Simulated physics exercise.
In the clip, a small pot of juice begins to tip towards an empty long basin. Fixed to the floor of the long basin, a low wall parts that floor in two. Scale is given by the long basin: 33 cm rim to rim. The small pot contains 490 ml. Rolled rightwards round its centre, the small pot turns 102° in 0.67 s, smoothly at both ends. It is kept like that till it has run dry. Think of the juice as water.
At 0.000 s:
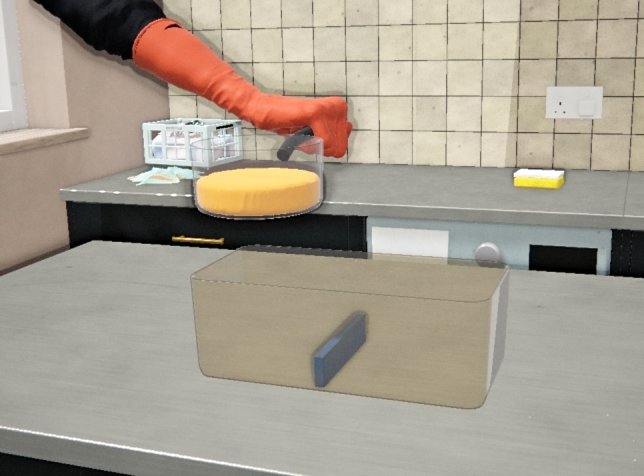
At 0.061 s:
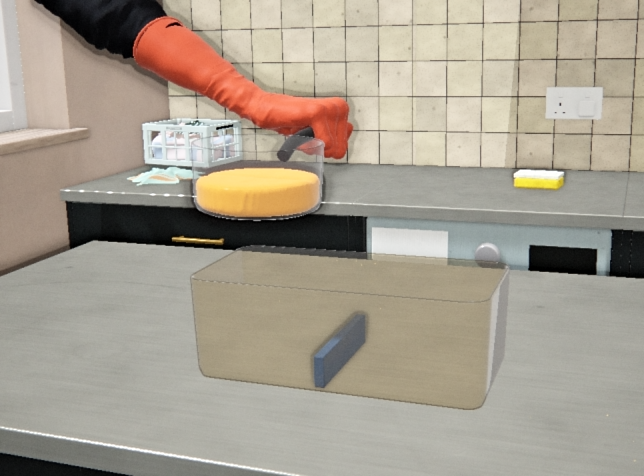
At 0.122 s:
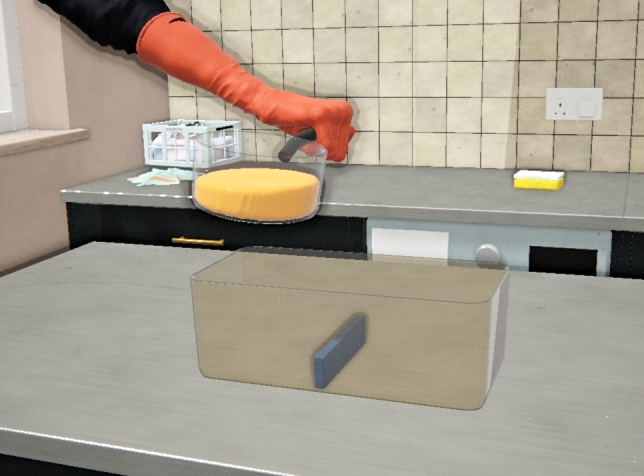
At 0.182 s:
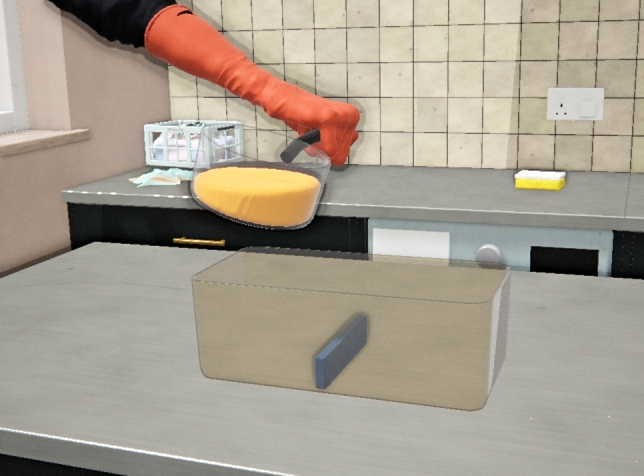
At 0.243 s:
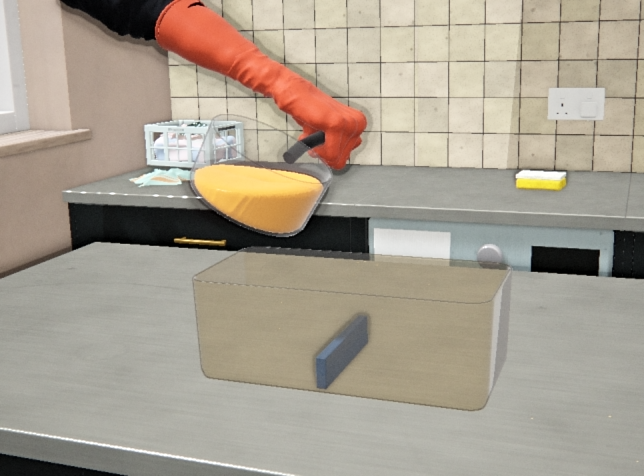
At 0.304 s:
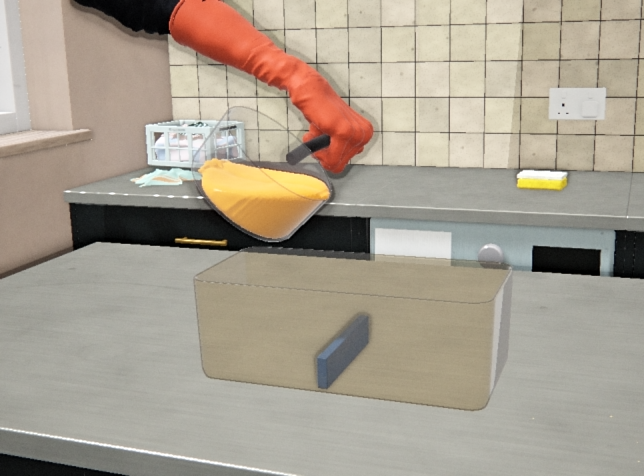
We see a red-sleeved arm holding a small clear pot of orange juice behind an empty long basin with a low dark wall inside; the pot is almost still at first, then tilts steadily rightwards, the juice shifting within it.
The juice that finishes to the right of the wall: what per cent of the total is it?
It is about 52 per cent of the total.
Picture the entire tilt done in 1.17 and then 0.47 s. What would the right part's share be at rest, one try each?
65 then 45 %.
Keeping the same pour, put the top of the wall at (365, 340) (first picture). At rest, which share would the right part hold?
Roughly 20 %.
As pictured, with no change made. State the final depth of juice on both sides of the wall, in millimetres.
Final levels - left approx 10 mm, right approx 10 mm.
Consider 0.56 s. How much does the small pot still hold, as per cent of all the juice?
Close to 30 in a hundred.
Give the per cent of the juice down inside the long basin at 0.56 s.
I reckon close to 50 percent of it.
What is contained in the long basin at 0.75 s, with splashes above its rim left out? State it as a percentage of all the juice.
Roughly 84 %.
By 0.56 s the tilt is 96° and 30 per cent is still to pour, 13 is left of the wall and 36 right of it.
By 0.75 s the tilt is 102° and 9 per cent is still to pour, 33 is left of the wall and 52 right of it.
By 0.95 s the tilt is 102° and 1 per cent is still to pour, 45 is left of the wall and 52 right of it.
By 1.17 s the tilt is 102° and 0 per cent is still to pour, 47 is left of the wall and 52 right of it.
At rest 47 per cent lies left of the wall, 52 right of it and 1 outside.
